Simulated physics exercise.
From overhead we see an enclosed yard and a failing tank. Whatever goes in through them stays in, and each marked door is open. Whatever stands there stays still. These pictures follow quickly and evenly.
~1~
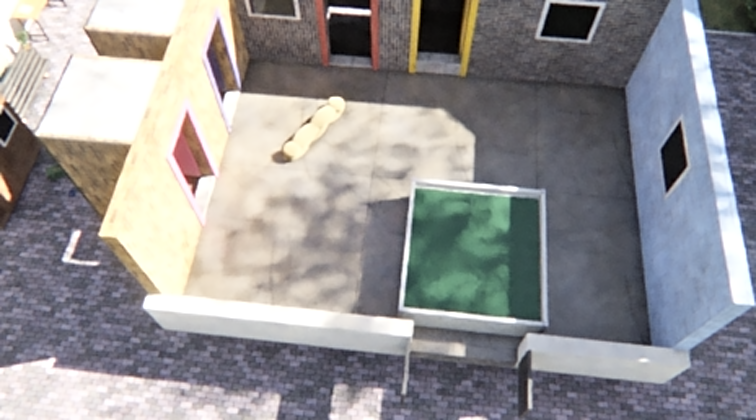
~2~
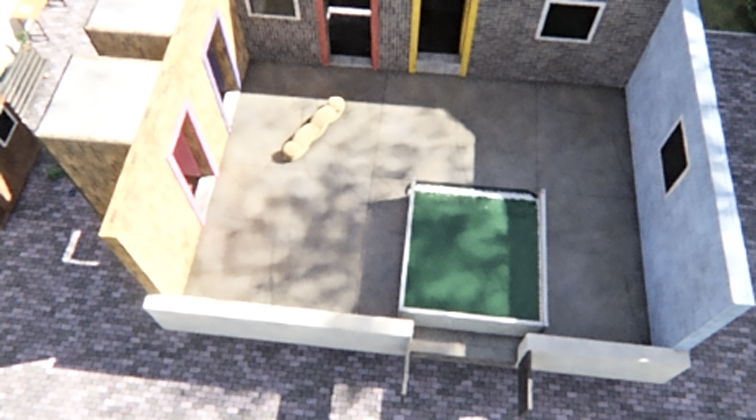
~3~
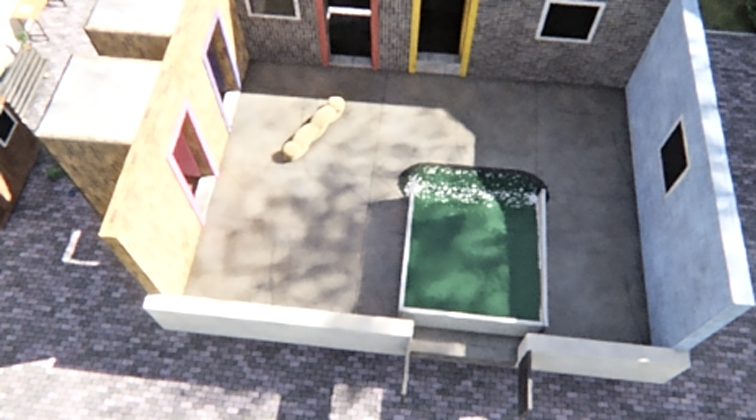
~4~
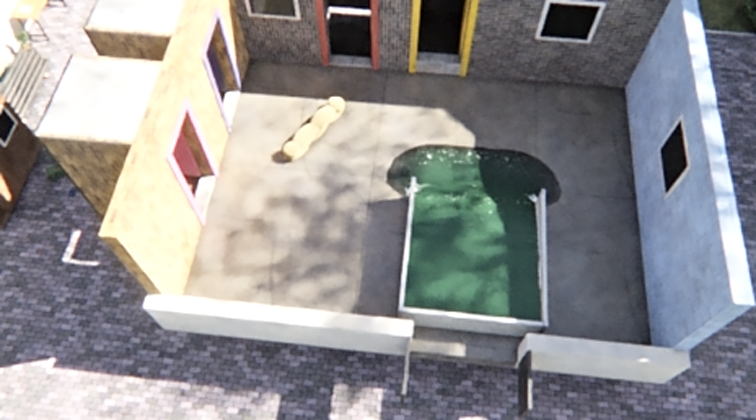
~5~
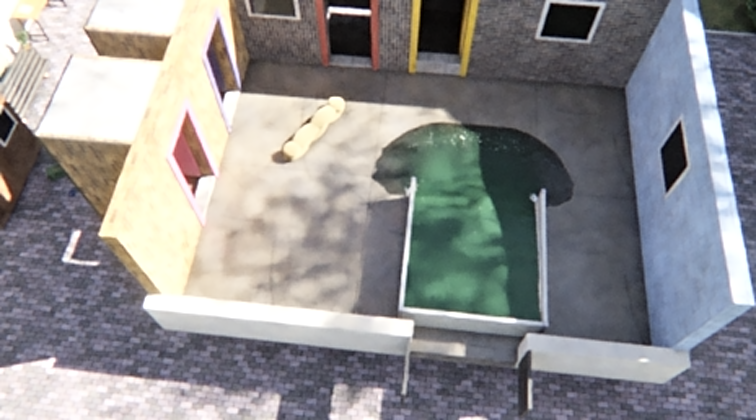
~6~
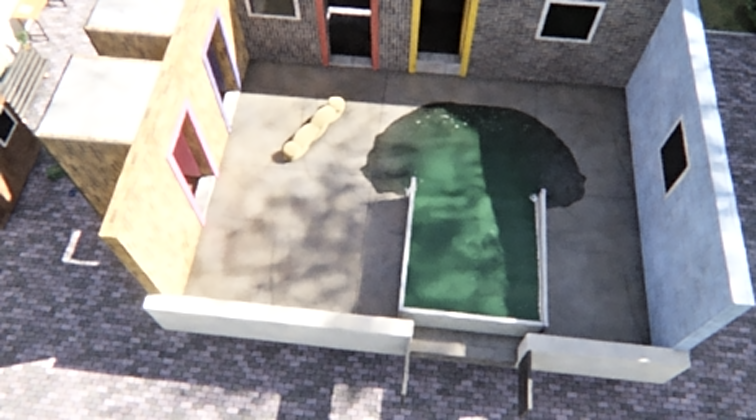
Green water pours from the far side of a tank and spreads across the walled yard.
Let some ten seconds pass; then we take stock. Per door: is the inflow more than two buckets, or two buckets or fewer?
At the end, yellow door: Little enough water; blue door: Too much water; pink door: Little enough water; red door: Too much water.
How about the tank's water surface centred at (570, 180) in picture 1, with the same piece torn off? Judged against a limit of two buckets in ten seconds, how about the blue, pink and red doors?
As I see it, the blue door runs past the limit, the pink door remains below and the red door remains below.
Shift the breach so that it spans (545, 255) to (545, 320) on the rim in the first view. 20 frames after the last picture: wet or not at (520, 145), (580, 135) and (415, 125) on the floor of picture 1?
Going in your order, I'd say drenched, then drenched, then still bare.
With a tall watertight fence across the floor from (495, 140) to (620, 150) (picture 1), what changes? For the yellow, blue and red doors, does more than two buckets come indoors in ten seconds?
Note - yellow door: Does not reach it; blue door: Crosses the line; red door: Crosses the line.
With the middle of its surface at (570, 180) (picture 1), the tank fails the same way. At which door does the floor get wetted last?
That's the one in pink.
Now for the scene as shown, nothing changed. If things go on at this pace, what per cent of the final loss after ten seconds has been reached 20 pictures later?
Near 15 in a hundred, I reckon.
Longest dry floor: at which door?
I'd go with the pink one.
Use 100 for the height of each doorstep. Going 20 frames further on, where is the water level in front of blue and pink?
I'd say around 210 and 0 in a hundred.
A moment on, water covers 30 % of the floor; the yellow door wet at the sill, nothing in, the blue door not reached, the pink door not reached, the red door not reached.
Next, water covers 35 % of the floor; the yellow door wet at the sill, nothing in, the blue door not reached, the pink door not reached, the red door under two buckets in.
Then, water covers 45 % of the floor; the yellow door wet at the sill, nothing in, the blue door wet at the sill, nothing in, the pink door not reached, the red door over two buckets in.
Later, water covers 80 % of the floor; the yellow door wet at the sill, nothing in, the blue door over two buckets in, the pink door wet at the sill, nothing in, the red door over two buckets in.
In the end, water covers 95 % of the floor; the yellow door wet at the sill, nothing in, the blue door far over two buckets in, the pink door wet at the sill, nothing in, the red door far over two buckets in.
